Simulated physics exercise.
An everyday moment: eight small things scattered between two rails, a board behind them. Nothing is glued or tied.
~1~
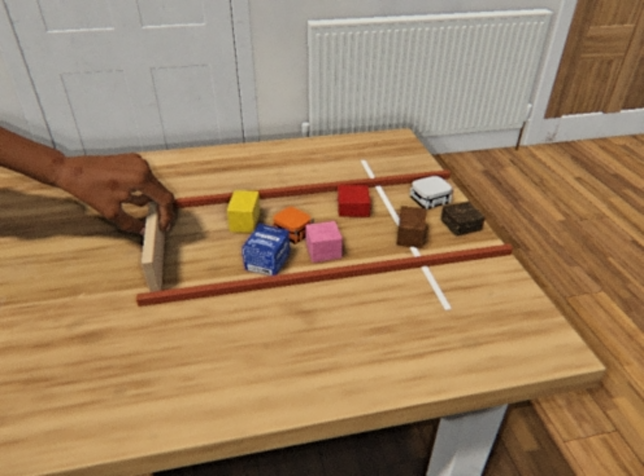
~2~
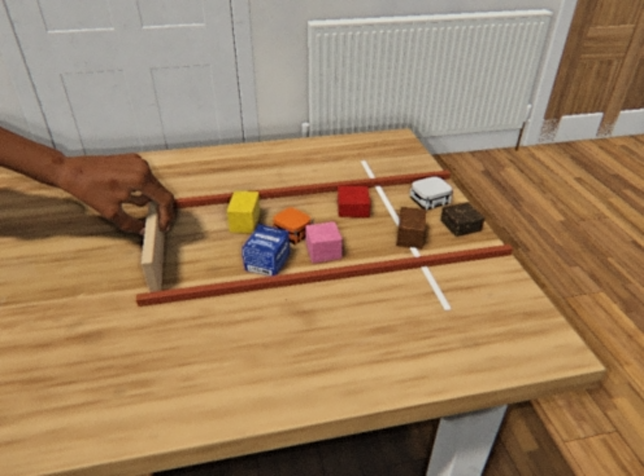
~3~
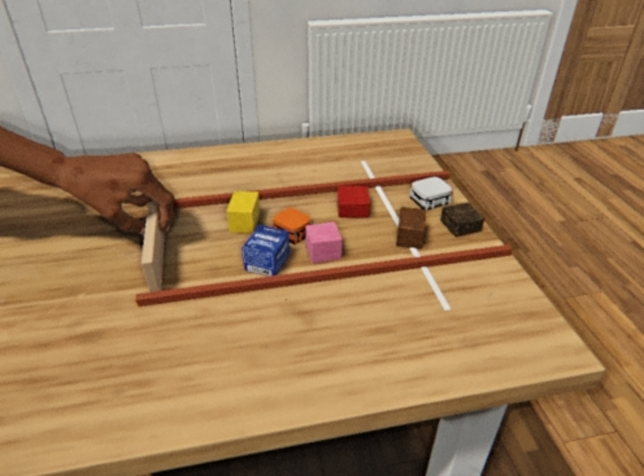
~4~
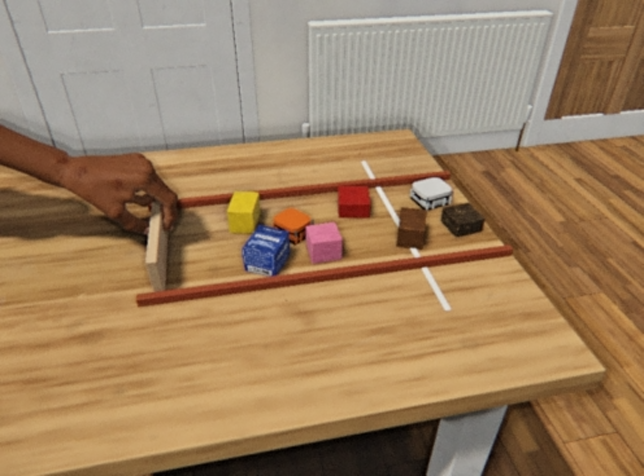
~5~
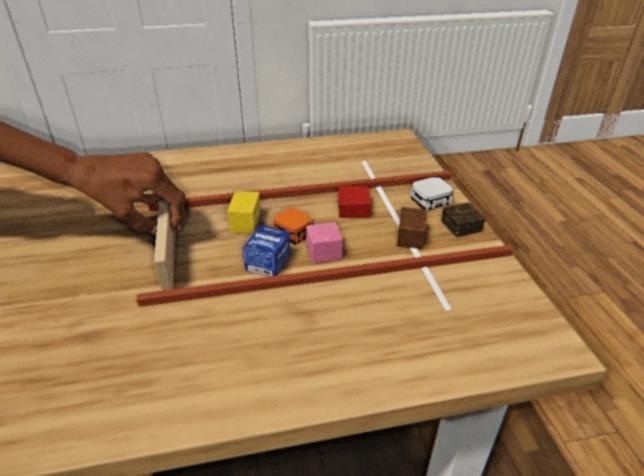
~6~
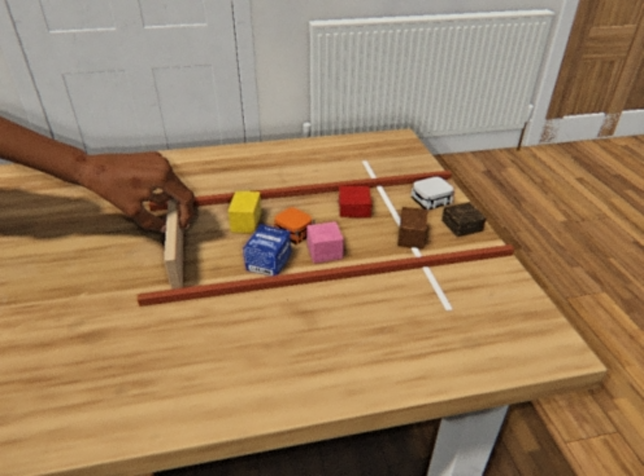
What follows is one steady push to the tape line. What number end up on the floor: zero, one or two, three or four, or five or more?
As it turns out, the number that fall off is one or two.
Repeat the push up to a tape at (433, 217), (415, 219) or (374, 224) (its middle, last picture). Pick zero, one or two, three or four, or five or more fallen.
In that order: Either three or four; either one or two; no fall at all.
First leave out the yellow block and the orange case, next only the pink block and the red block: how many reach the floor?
It would be 1 and 0.
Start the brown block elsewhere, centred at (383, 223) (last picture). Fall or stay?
Then it does not fall.
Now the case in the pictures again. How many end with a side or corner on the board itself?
It touches 3.
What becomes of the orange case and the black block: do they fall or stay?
The orange case does not fall, the black block comes down.
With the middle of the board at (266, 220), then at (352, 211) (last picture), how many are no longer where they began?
3 and 6.
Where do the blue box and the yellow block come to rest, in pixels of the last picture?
About (430, 233), and the other about (401, 193).
Soon after, none off yet; black block at rest near (464, 219); white case at rest near (432, 194); brown block at rest near (413, 227).
After that, none off yet; black block moving near (468, 218); white case at rest near (432, 194); brown block displaced about its own width near (444, 221).
In the end, the number that fall off is one or two; gone, black block.
